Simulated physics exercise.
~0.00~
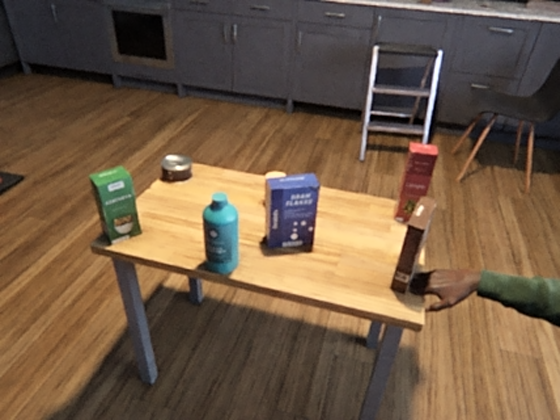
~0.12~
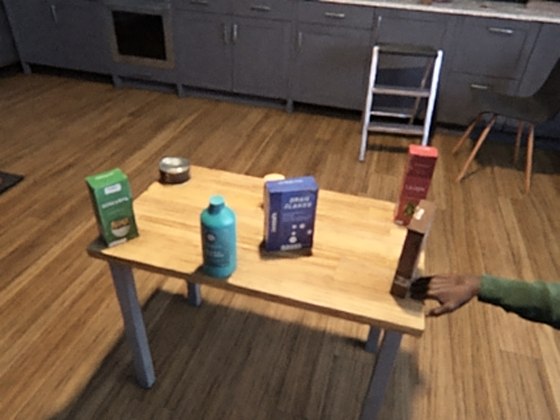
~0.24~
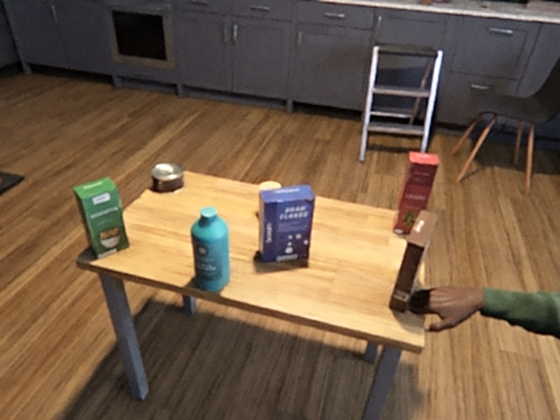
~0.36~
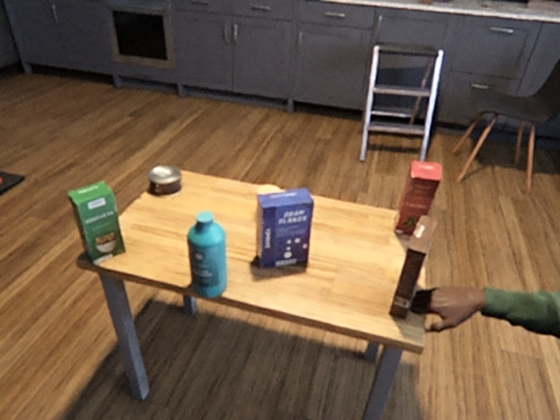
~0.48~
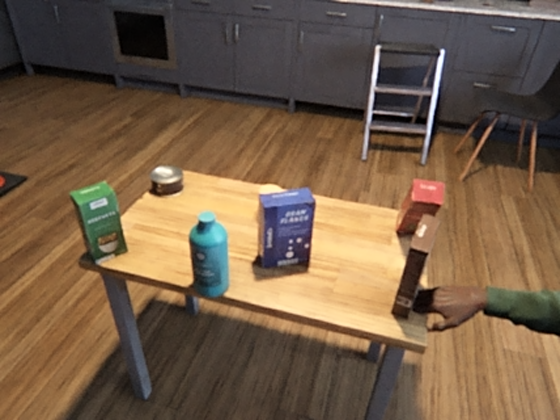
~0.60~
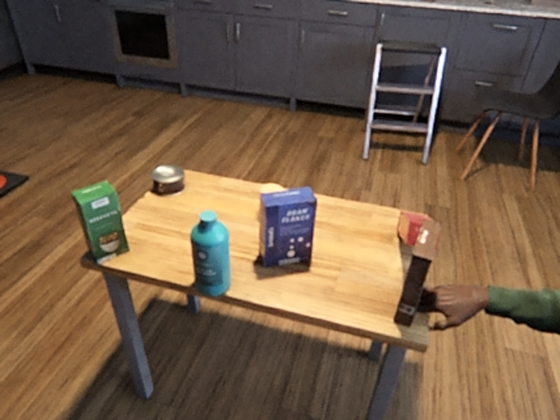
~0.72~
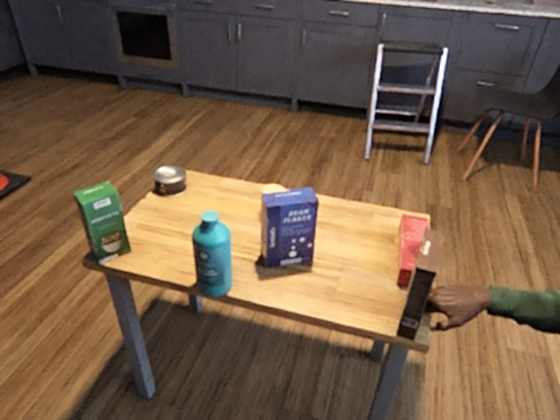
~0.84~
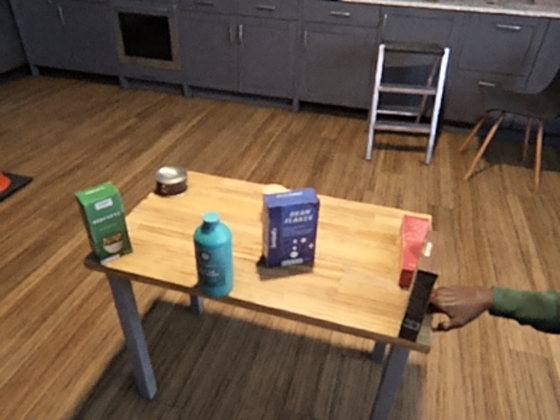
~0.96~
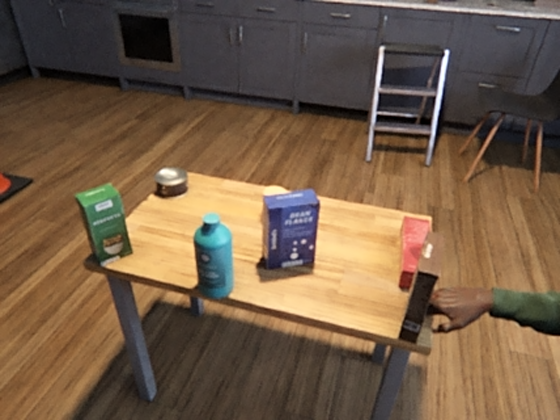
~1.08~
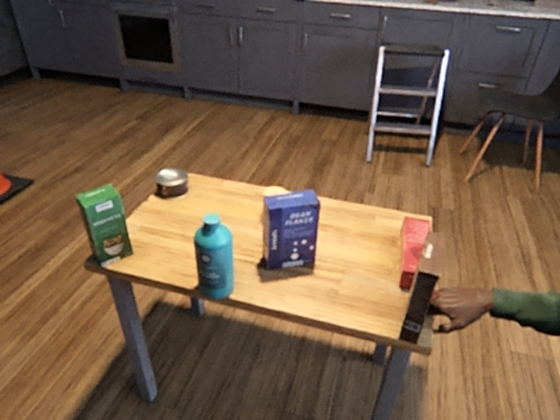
A tall red carton tipped over and ended up lying on its side as the wooden table slid toward the viewer and stopped, a hand staying by the brown packet at the right edge, while the other things stayed upright.
